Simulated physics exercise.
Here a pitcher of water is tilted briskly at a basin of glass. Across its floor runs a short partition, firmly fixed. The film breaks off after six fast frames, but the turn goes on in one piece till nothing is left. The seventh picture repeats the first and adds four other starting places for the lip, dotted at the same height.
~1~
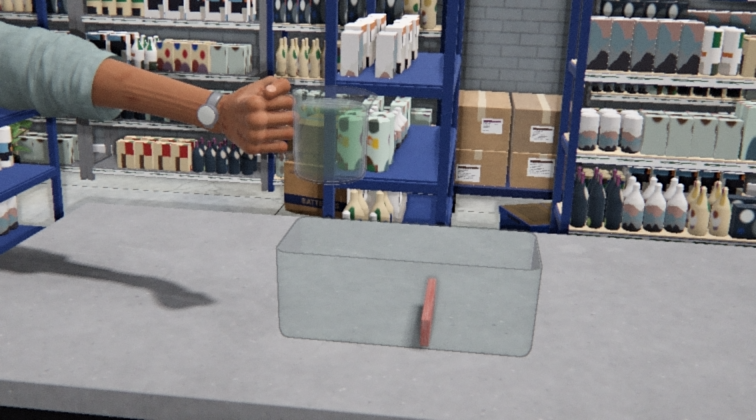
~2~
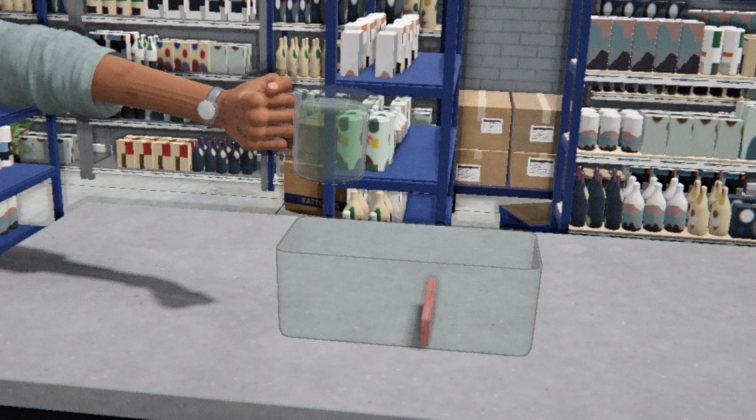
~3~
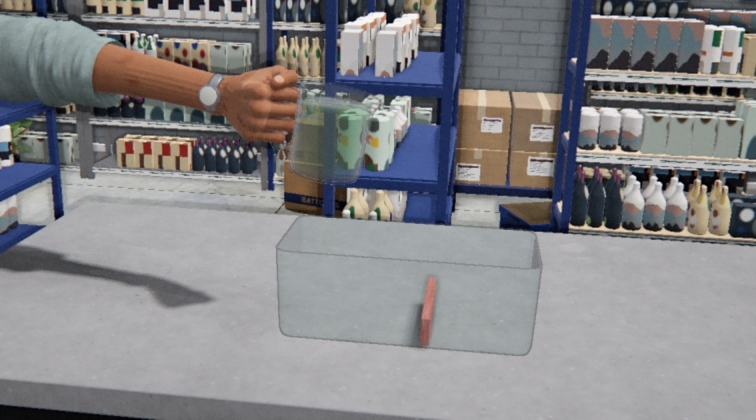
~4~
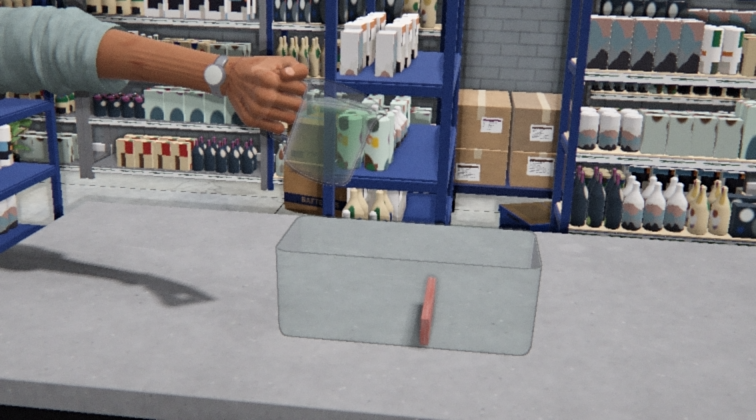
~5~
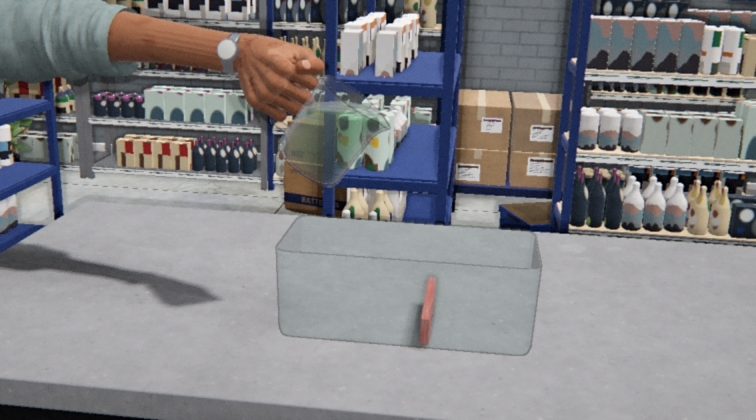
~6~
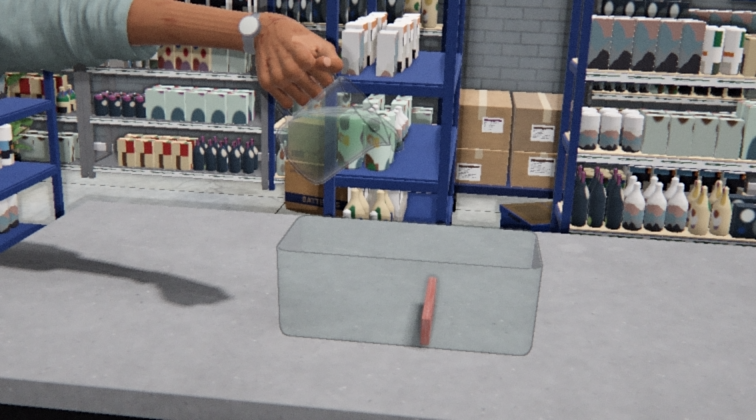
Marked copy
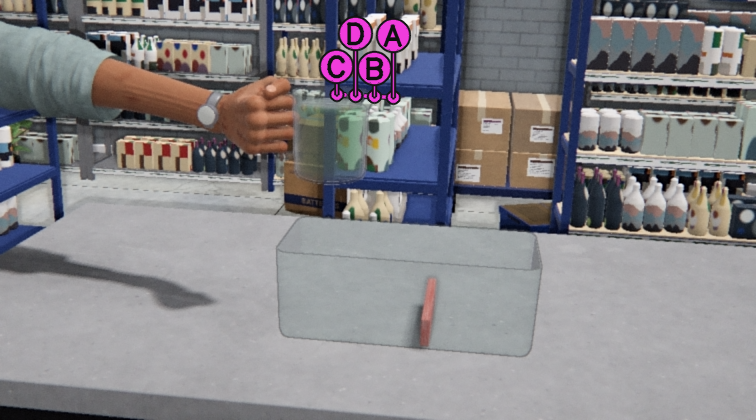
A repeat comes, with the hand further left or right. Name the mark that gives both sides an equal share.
A works best here.
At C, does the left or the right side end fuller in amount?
More ends on the left.
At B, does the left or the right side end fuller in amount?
The left one.
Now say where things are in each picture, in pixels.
Upright, lip at (376, 96); basin from (279, 334) to (531, 355); top of the wall at (429, 298); nothing has left yet, in the first frame.
Tipped about 2°, lip at (377, 98); nothing has left yet, in the second frame.
Tipped about 9°, lip at (381, 103); nothing has left yet, in the third frame.
Tipped about 20°, lip at (386, 113); nothing has left yet, in the fourth frame.
Tipped about 34°, lip at (389, 128); water is over the lip, down to (389, 128), in the fifth frame.
Tipped about 50°, lip at (389, 144); water is over the lip, down to (395, 149), in the sixth frame.
On the marked copy, A at (393, 97); B at (374, 96); C at (336, 94); D at (355, 95).
With A, about 50 % ends left of the wall and 48 % right of it.
With B, about 75 % ends left of the wall and 21 % right of it; 4 % is lost outside.
With C, about 87 % ends left of the wall and 9 % right of it; 4 % is lost outside.
With D, about 85 % ends left of the wall and 8 % right of it; 7 % is lost outside.
